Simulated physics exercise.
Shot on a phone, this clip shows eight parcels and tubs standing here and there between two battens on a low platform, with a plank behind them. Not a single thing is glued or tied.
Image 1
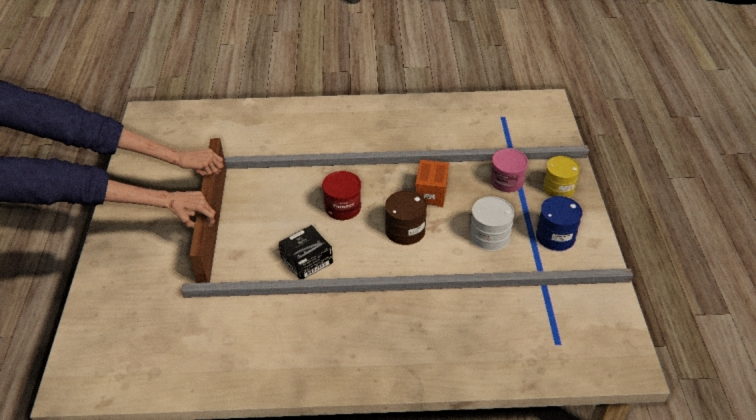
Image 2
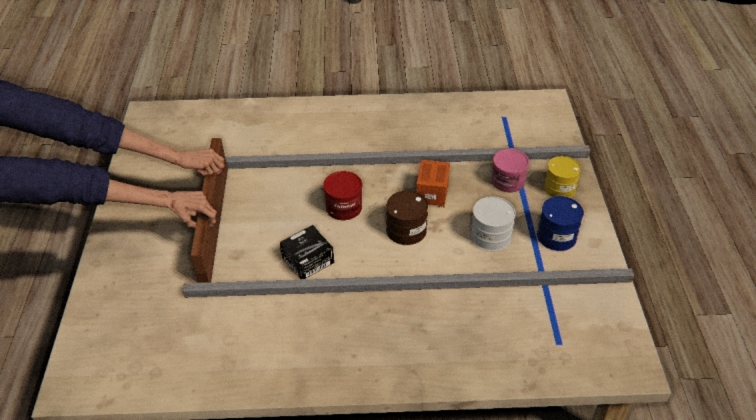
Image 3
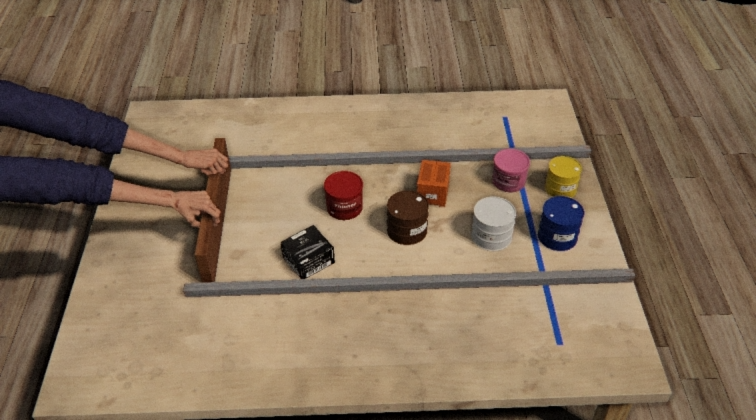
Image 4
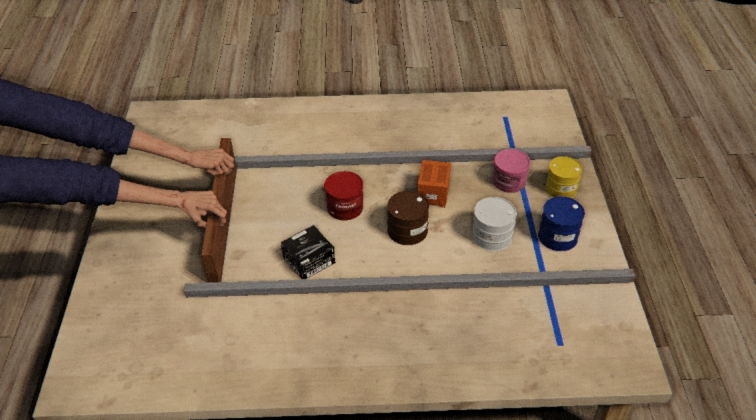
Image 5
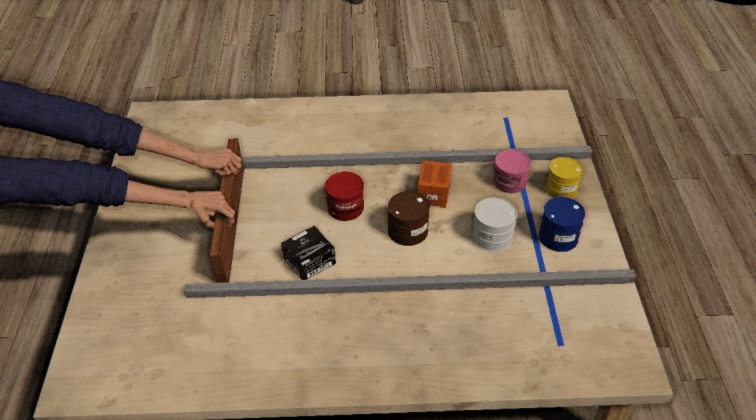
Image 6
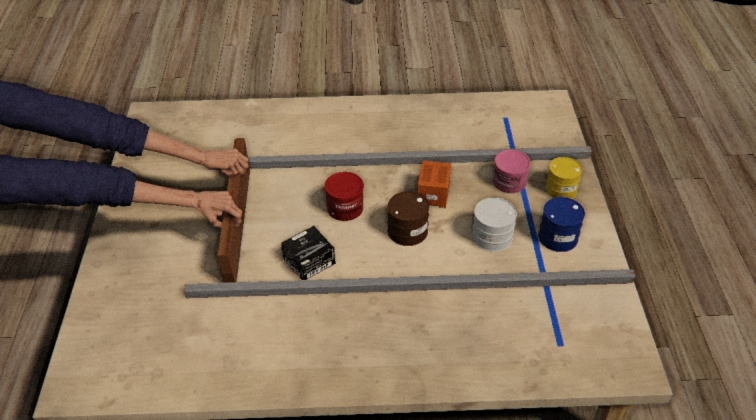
Two hands sliding a wooden plank slightly rightward between grey battens, while eight colourful tubs and boxes ahead stay still.
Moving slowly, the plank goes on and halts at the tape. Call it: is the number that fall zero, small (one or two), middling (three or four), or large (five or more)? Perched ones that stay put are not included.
It is small.
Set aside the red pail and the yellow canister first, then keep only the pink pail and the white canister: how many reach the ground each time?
In the first try 1, in the other 0.
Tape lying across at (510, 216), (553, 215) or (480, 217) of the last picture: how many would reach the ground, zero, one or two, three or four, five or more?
Taking them in turn, not one; either one or two; not one.
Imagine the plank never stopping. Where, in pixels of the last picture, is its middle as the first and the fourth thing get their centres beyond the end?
At (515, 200) for the first, at (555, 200) for the fourth.
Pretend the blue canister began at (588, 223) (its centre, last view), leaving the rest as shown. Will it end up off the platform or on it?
Observed: The blue canister does not remain.
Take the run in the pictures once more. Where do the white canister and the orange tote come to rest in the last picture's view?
White canister: About (595, 228); orange tote: About (557, 169).
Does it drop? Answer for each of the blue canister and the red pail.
One by one: The blue canister ends up off, the red pail stays aboard.
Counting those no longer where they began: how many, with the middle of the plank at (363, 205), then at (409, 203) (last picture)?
That makes 2 at the first spot and 4 at the second.
Soon after, none off yet; yellow canister at rest near (564, 179); blue canister at rest near (561, 225); pink pail at rest near (511, 172).
Then, none off yet; yellow canister at rest near (564, 179); blue canister moved a little near (581, 226); pink pail moved about its own width near (538, 162).
By the end, the number that fall off is one or two; fallen, blue canister.
